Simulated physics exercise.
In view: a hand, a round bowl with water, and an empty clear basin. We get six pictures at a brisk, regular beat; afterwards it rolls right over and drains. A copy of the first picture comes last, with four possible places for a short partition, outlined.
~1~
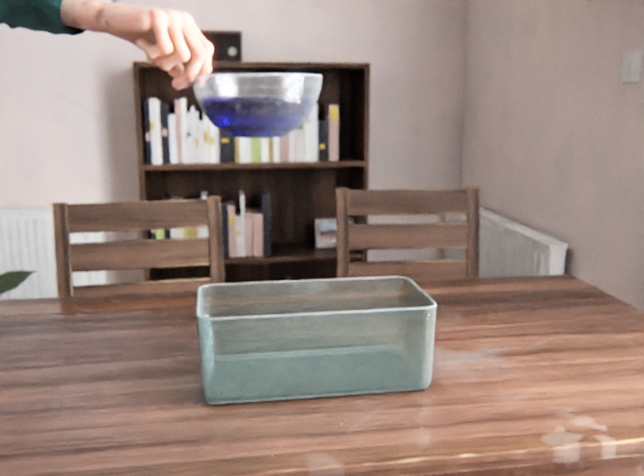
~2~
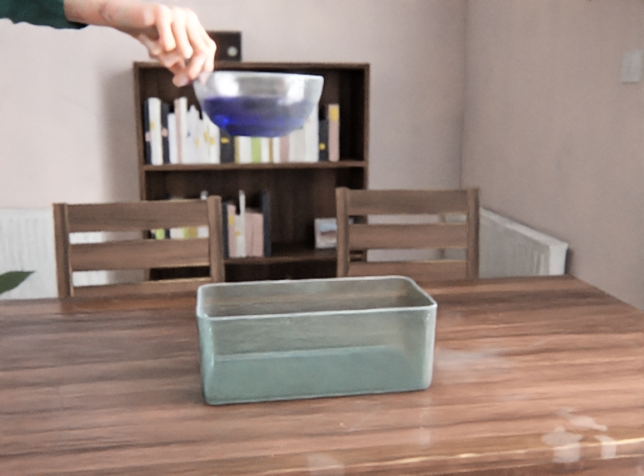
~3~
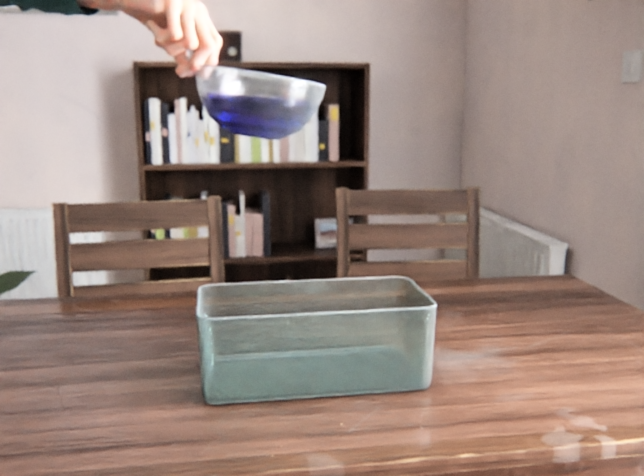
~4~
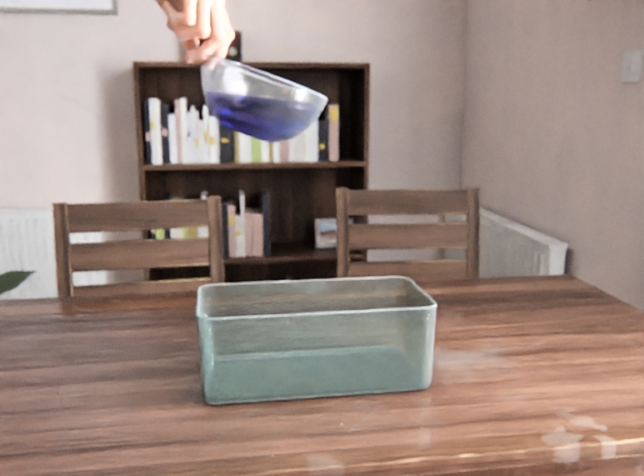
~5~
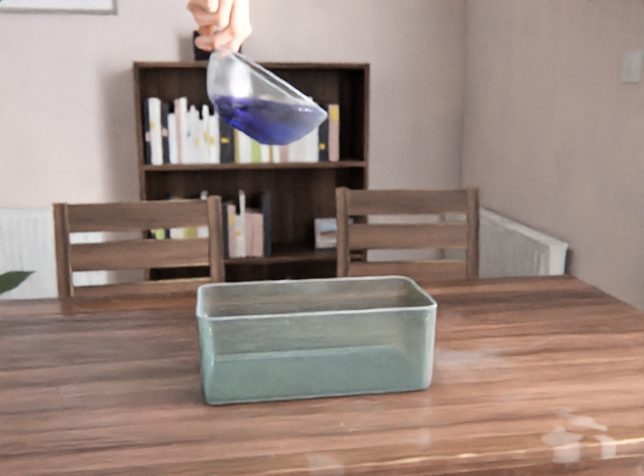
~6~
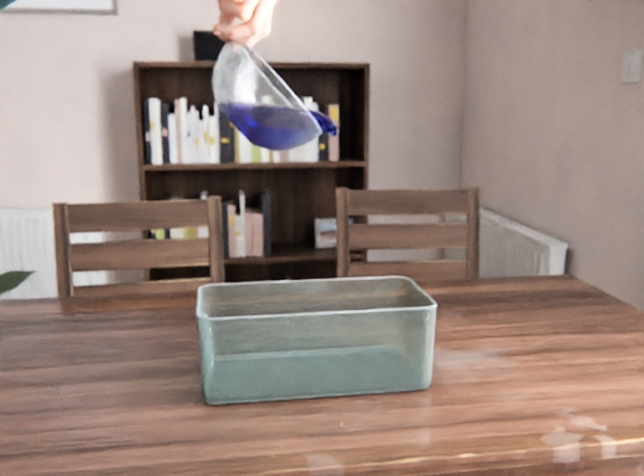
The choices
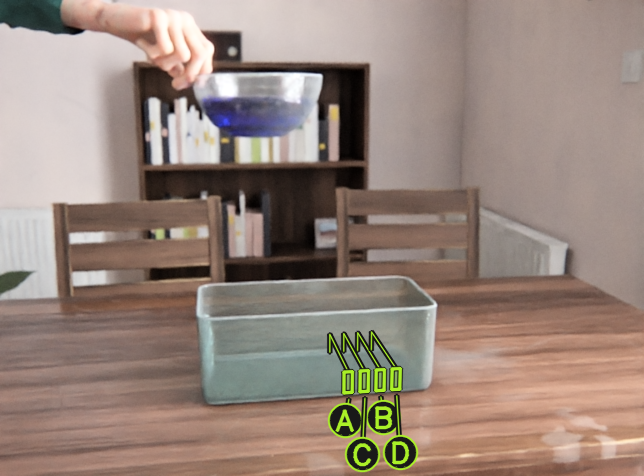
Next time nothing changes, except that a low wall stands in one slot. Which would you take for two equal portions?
C beats the others.
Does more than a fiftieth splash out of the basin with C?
Yes, it does.
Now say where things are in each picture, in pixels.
Upright, lip at (319, 75); basin from (202, 402) to (430, 386); nothing has left yet.
Tipped about 2°, lip at (320, 78); nothing has left yet.
Tipped about 9°, lip at (322, 85); nothing has left yet.
Tipped about 20°, lip at (325, 98); nothing has left yet.
Tipped about 33°, lip at (324, 114); water is over the lip, down to (324, 114).
Tipped about 48°, lip at (320, 131); water is over the lip, down to (332, 134).
On the marked copy, A at (348, 399); B at (380, 396); C at (364, 397); D at (396, 395).
With A, about 34 % ends left of the wall and 55 % right of it; 10 % is lost outside.
With B, about 59 % ends left of the wall and 33 % right of it; 8 % is lost outside.
With C, about 47 % ends left of the wall and 43 % right of it; 10 % is lost outside.
With D, about 73 % ends left of the wall and 18 % right of it; 9 % is lost outside.
